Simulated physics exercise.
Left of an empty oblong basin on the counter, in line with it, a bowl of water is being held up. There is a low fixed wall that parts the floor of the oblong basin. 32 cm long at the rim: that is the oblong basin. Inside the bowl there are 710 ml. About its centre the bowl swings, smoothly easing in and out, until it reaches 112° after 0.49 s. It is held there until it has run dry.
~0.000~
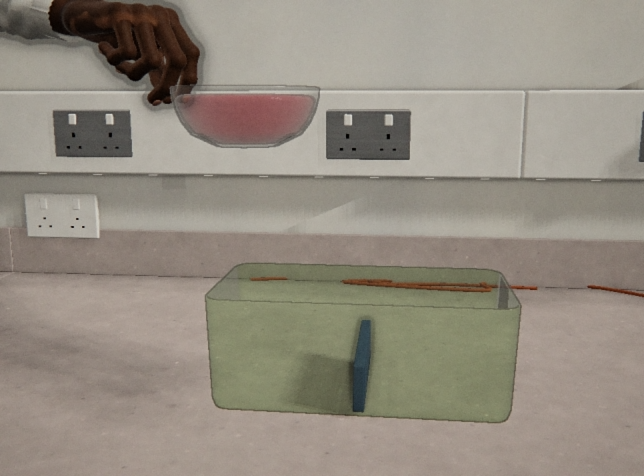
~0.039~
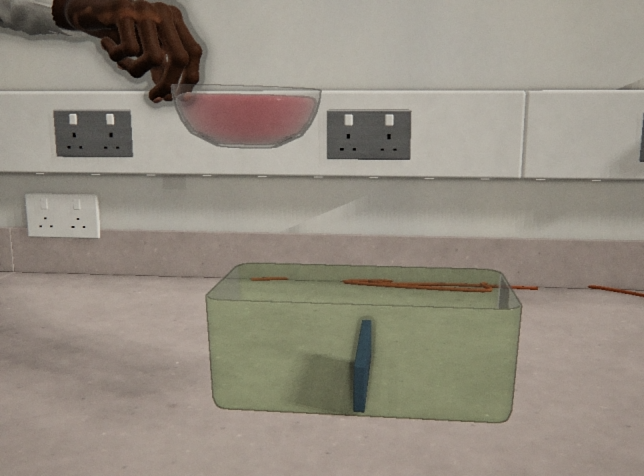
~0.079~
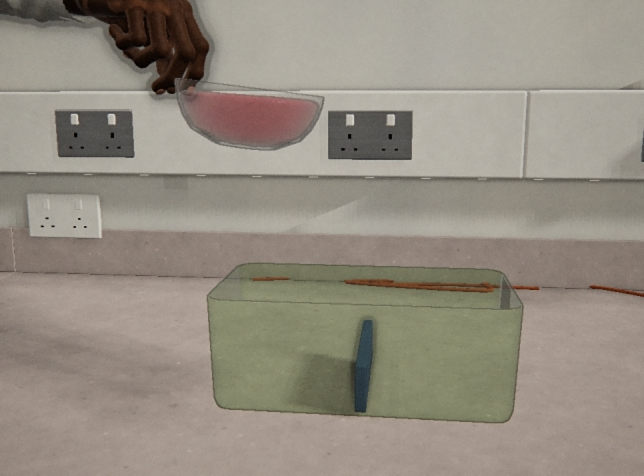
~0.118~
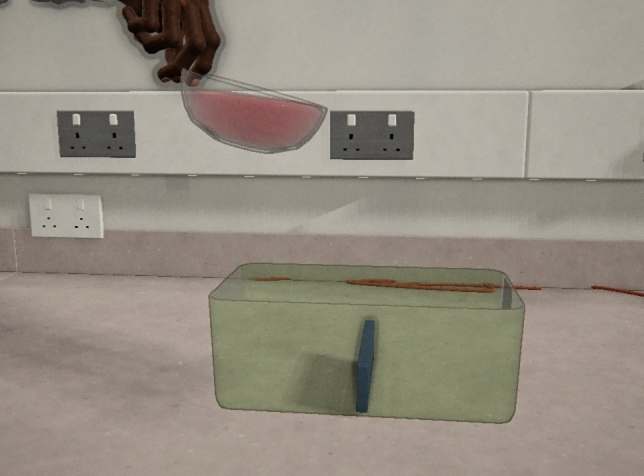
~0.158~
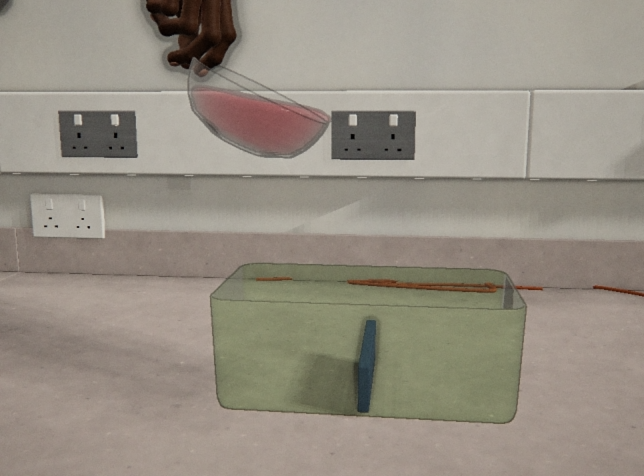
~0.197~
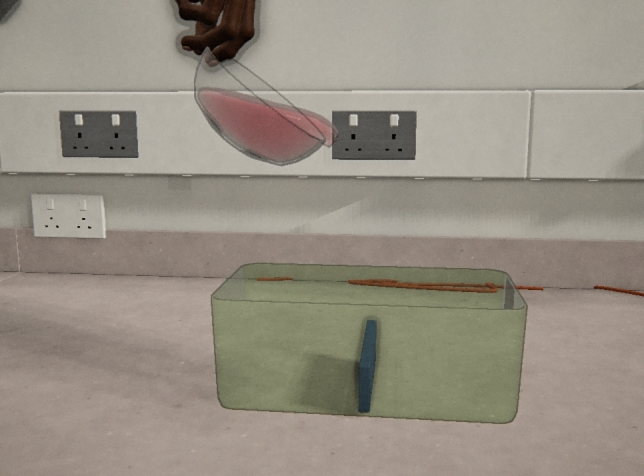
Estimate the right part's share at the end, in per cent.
Roughly 50 per cent is in the right part.
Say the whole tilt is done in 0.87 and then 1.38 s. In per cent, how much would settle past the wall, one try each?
I'd expect close to 65 per cent and then close to 75 per cent.
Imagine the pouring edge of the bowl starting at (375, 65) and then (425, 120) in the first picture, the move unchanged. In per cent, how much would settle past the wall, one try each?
About 75 %, then about 75 %.
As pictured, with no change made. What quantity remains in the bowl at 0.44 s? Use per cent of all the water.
Near 2 in a hundred.
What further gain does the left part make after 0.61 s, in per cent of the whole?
That amounts to roughly 4 per cent of the whole.
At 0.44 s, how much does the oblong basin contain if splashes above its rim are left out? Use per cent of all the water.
Roughly 48 per cent.
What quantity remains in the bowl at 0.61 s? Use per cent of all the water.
Near 0 percent, more or less.
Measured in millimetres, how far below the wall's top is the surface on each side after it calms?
Close to 38 mm left and close to 36 mm right.
After 0.44 s the tilt is 109° and 2 per cent is still to pour, 12 is left of the wall and 36 right of it.
After 0.61 s the tilt is 112° and 0 per cent is still to pour, 42 is left of the wall and 51 right of it.
After 0.79 s the tilt is 112° and 0 per cent is still to pour, 44 is left of the wall and 49 right of it.
After 0.99 s the tilt is 112° and 0 per cent is still to pour, 46 is left of the wall and 49 right of it.
In the end 46 per cent lies left of the wall, 50 right of it and 4 outside.
